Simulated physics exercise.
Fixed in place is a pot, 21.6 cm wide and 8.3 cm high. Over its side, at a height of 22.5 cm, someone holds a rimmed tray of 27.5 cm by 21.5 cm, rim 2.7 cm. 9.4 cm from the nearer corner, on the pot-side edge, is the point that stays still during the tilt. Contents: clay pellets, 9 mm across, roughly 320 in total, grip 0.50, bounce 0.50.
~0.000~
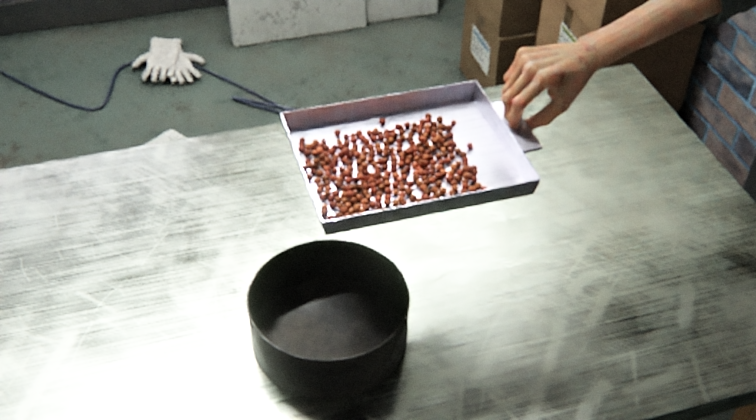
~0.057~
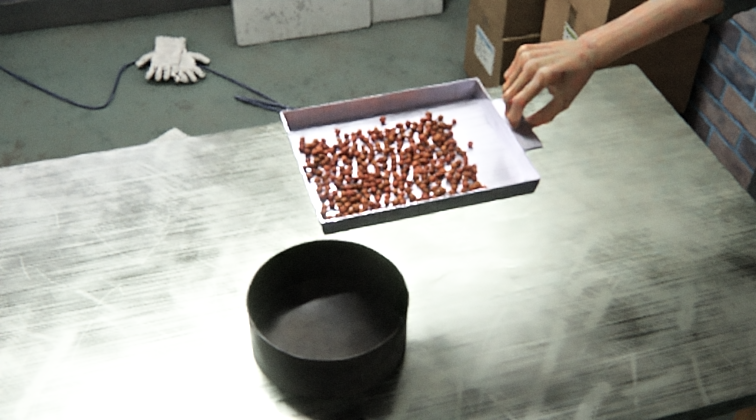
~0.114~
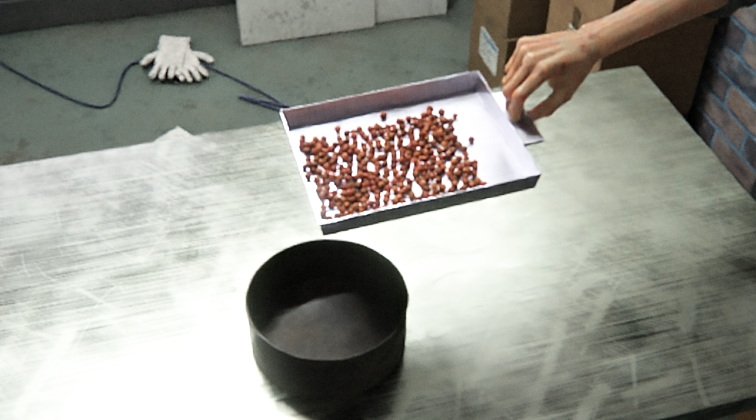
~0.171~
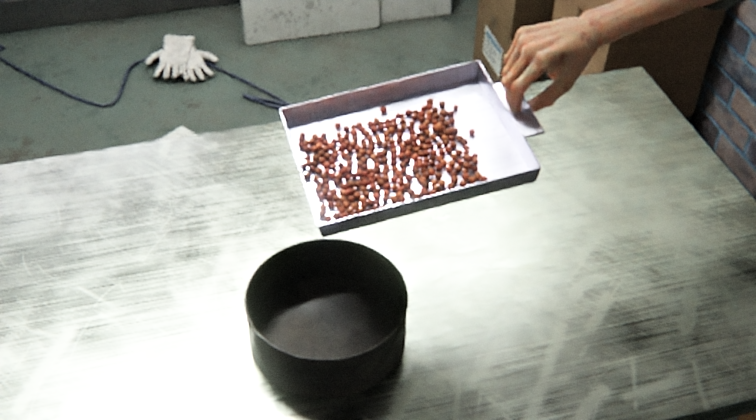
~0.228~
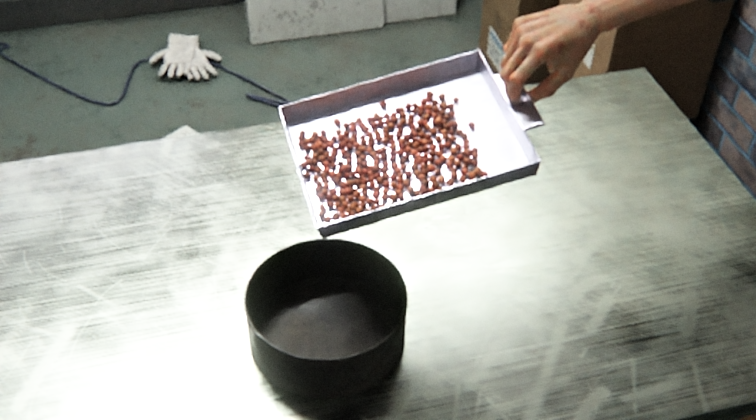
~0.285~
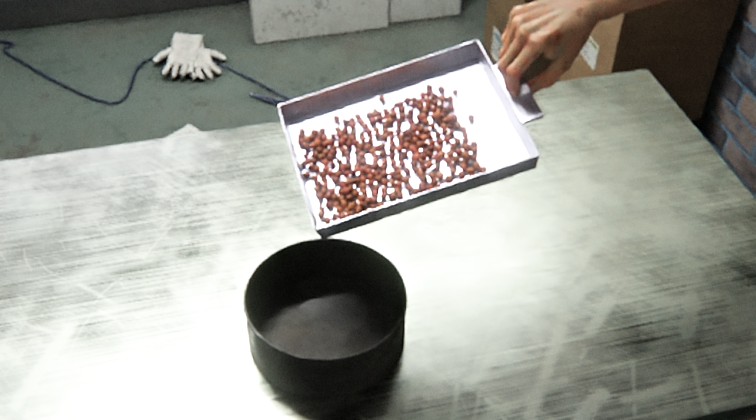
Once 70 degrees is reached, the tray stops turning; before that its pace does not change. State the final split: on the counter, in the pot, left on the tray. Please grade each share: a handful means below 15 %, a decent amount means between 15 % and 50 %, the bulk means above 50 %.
Counter: A handful, pot: A handful, left on the tray: The bulk.
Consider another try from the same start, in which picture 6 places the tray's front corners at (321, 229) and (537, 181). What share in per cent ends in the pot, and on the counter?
You'd end with pot at 0 and counter at 0.
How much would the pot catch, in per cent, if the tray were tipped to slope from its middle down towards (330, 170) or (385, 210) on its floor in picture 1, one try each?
The share comes to about 0 in a hundred, then about 0 in a hundred.
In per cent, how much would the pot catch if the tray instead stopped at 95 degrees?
You'd end up with some 85 % in the pot.
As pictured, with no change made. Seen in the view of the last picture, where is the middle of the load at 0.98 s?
The middle of the load should be near (343, 158) then.
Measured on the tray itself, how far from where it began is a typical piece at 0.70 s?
Displacement on the tray: About 3 cm.
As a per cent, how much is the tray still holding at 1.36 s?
It comes to near 100 per cent.
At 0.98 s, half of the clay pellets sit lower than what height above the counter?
About 28 cm.
After 0.70 s, tilt 41 degrees; the tray holds 100 %, the pot 0 %.
After 0.98 s, tilt 59 degrees; the tray holds 100 %, the pot 0 %.
After 1.36 s, tilt 70 degrees; the tray holds 100 %, the pot 0 %.
In the end, at 2.5 s, counter 0 %, pot 0 %, tray 100 %.
